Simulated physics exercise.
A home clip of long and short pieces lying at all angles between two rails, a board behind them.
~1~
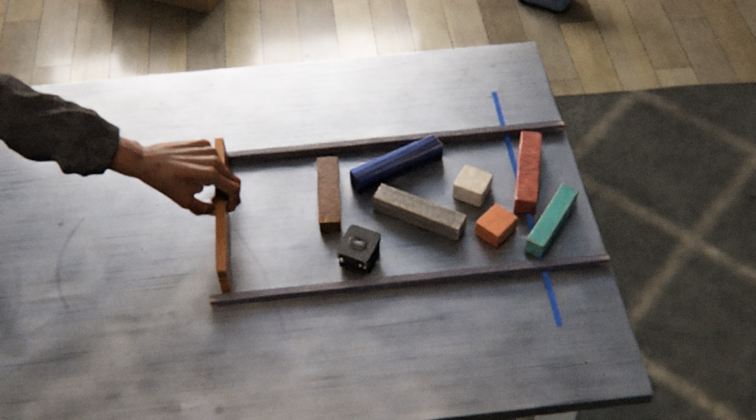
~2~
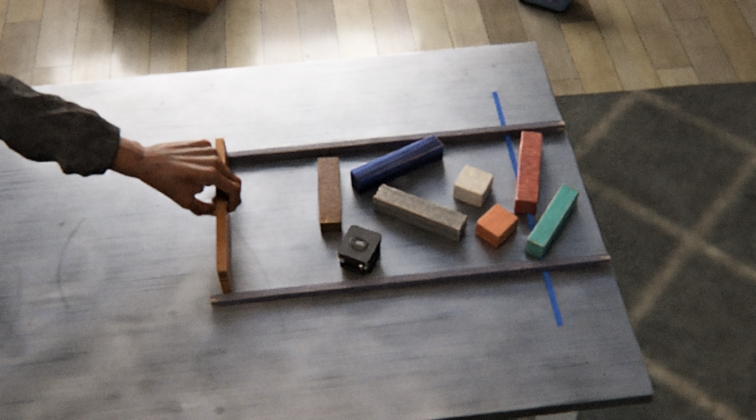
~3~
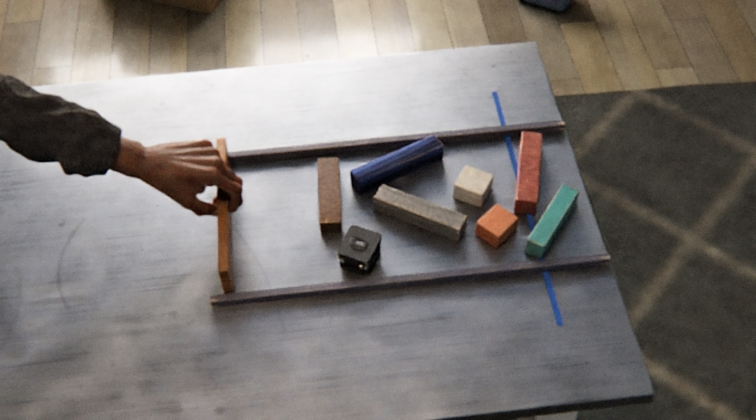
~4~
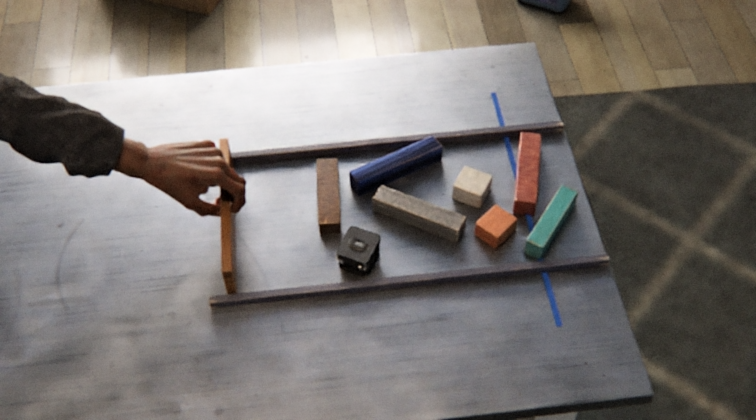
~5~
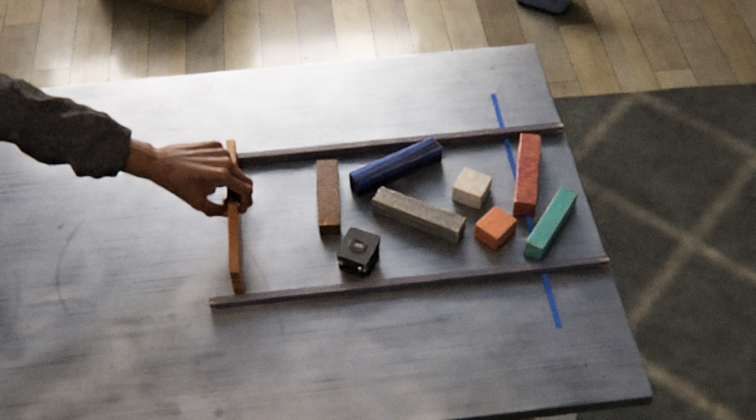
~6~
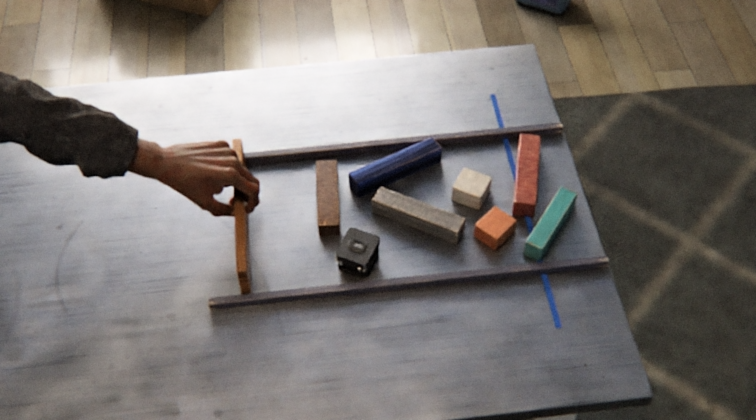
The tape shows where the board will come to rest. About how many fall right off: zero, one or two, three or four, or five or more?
Outcome: The number that fall off is three or four.
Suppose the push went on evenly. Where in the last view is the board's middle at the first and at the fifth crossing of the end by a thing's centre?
Near (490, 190) and (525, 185).
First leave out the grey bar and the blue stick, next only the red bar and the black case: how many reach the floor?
1 in the first case, 2 in the second.
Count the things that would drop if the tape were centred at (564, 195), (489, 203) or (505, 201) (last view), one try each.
In that order 6, 0 and 2.
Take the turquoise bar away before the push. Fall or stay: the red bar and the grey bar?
The red bar goes over, the grey bar survives.
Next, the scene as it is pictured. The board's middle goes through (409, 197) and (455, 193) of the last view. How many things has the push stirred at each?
By then 6, and 8.
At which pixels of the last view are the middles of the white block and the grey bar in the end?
First (576, 172), then (567, 205).
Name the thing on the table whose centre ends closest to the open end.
The blue stick.
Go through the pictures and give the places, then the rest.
In the first frame, turquoise bar (552, 221); red bar (528, 172); orange block (496, 226); board (223, 213); tape (524, 197).
In the second frame, red bar (529, 172); white block (473, 186).
In the third frame, orange block (497, 226); black case (360, 250).
In the fourth frame, turquoise bar (552, 221); blue stick (396, 165).
In the fifth frame, red bar (527, 174); board (235, 215).
In the sixth frame, turquoise bar (551, 223); red bar (527, 175); orange block (495, 228); board (241, 214); tape (522, 199).
A little later, none off yet; turquoise bar at rest near (551, 223); red bar at rest near (527, 175); orange block at rest near (495, 228).
Next, none off yet; turquoise bar moving near (555, 224); red bar shifted a little near (538, 175); orange block shifted about its own width near (518, 232).
When it is over, the number that fall off is three or four; down, orange block, red bar and turquoise bar.
